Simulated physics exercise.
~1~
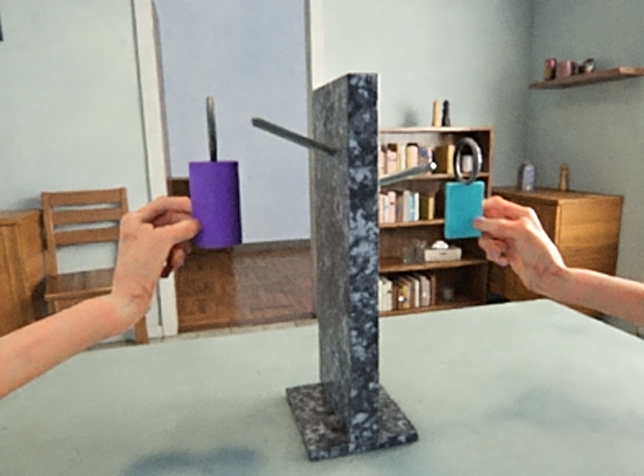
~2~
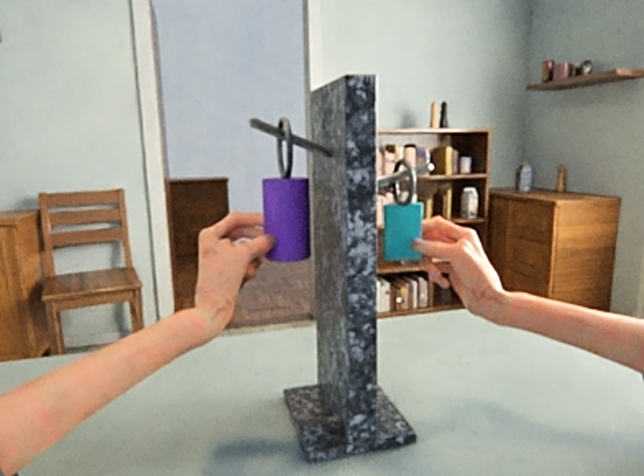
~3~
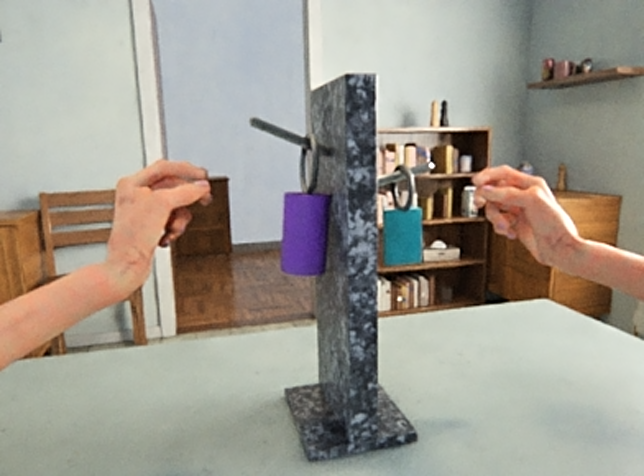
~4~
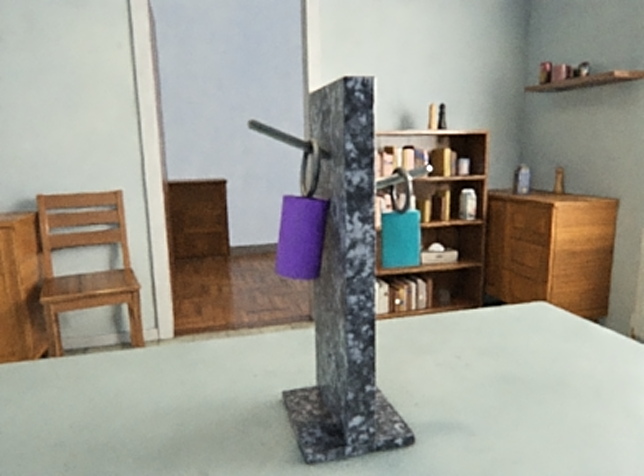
A purple lantern and a turquoise tag, each held by a hand, move inward and are hooked by their rings onto pegs on either side of a speckled stand; the hands let go and withdraw, and both remain hanging, the purple one tilted slightly.
